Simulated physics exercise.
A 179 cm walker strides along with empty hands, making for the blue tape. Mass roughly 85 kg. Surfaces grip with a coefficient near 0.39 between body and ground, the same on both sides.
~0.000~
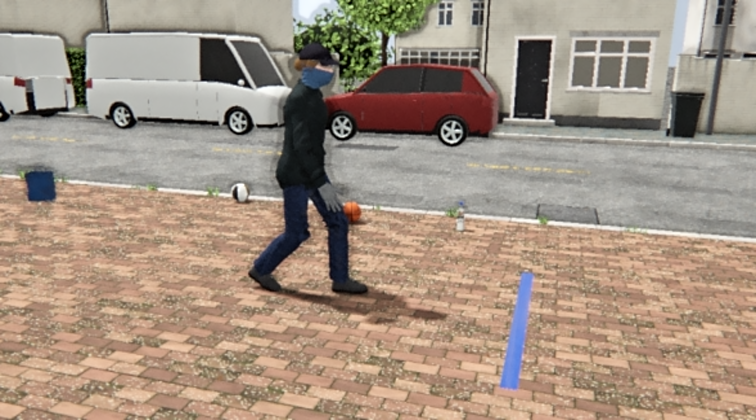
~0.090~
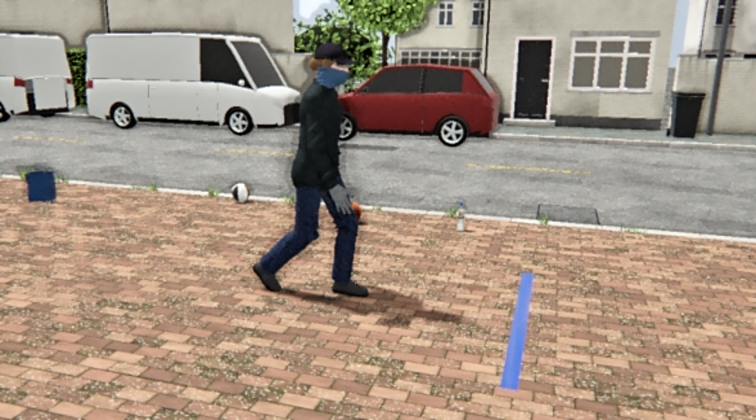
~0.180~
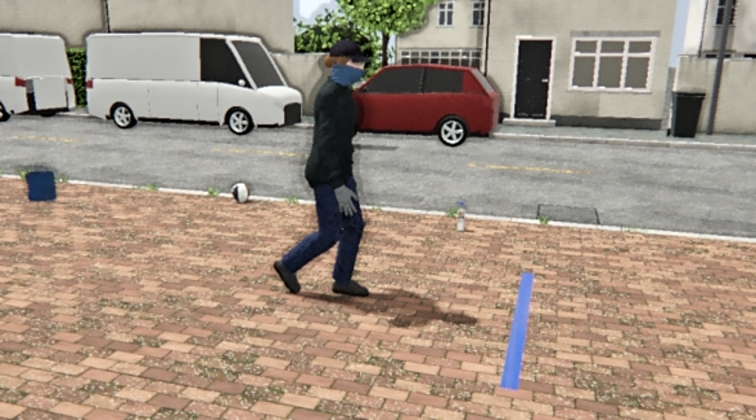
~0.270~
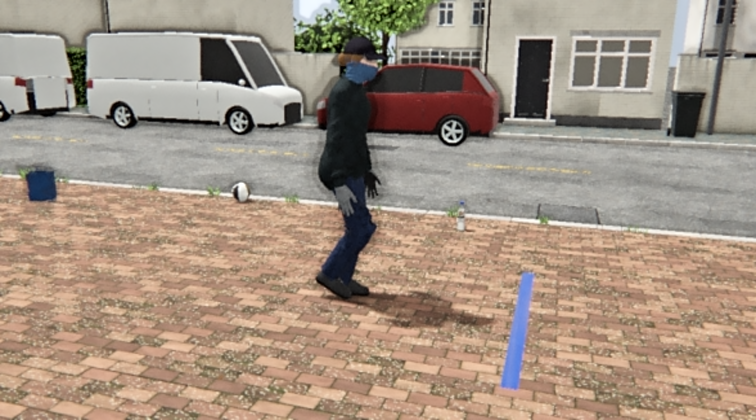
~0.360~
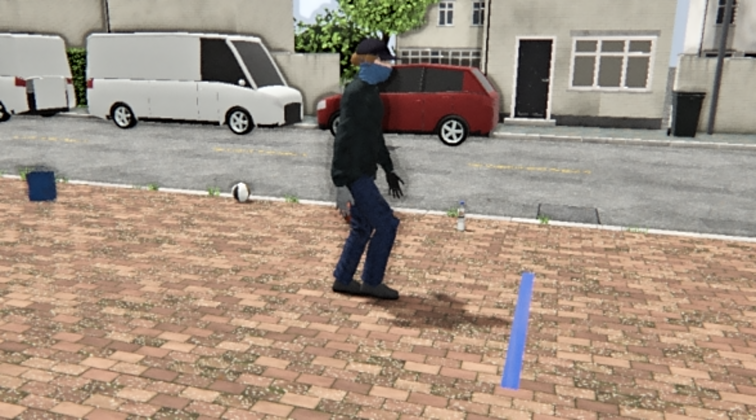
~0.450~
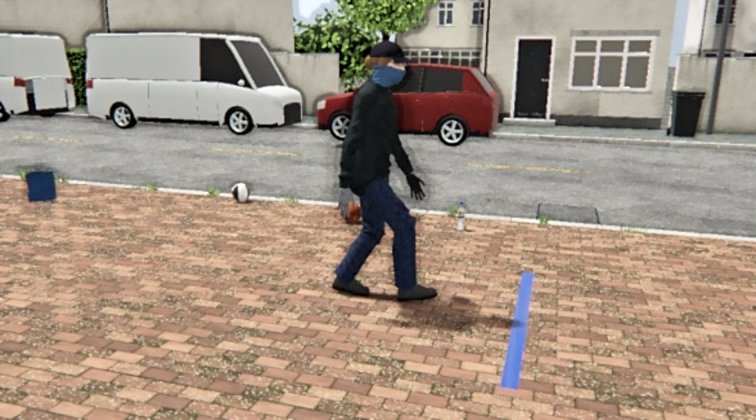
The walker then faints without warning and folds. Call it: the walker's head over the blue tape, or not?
Over.
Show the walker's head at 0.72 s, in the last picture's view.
Near (426, 125).
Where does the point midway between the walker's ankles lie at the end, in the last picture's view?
My guess is somewhere near (403, 307).
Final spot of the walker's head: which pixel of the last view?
Somewhere about (566, 338) in the last picture.
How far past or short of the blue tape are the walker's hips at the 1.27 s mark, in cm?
Position: Approx. 40 cm short.
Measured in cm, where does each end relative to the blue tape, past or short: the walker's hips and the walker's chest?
Walker's hips 40 short, walker's chest 0 short.
After 0.72 s the walker's head is 68 cm short of the blue tape, near (426, 125) in the last picture's view; the walker's chest 74 cm short of the blue tape.
After 0.97 s the walker's head is 20 cm short of the blue tape, near (496, 206) in the last picture's view; the walker's chest 45 cm short of the blue tape.
After 1.27 s the walker's head is 14 cm past the blue tape, near (543, 310) in the last picture's view; the walker's chest 10 cm short of the blue tape.
When all is still (2.2 s), walker's hips stop short of the blue tape; walker's head crosses the blue tape.
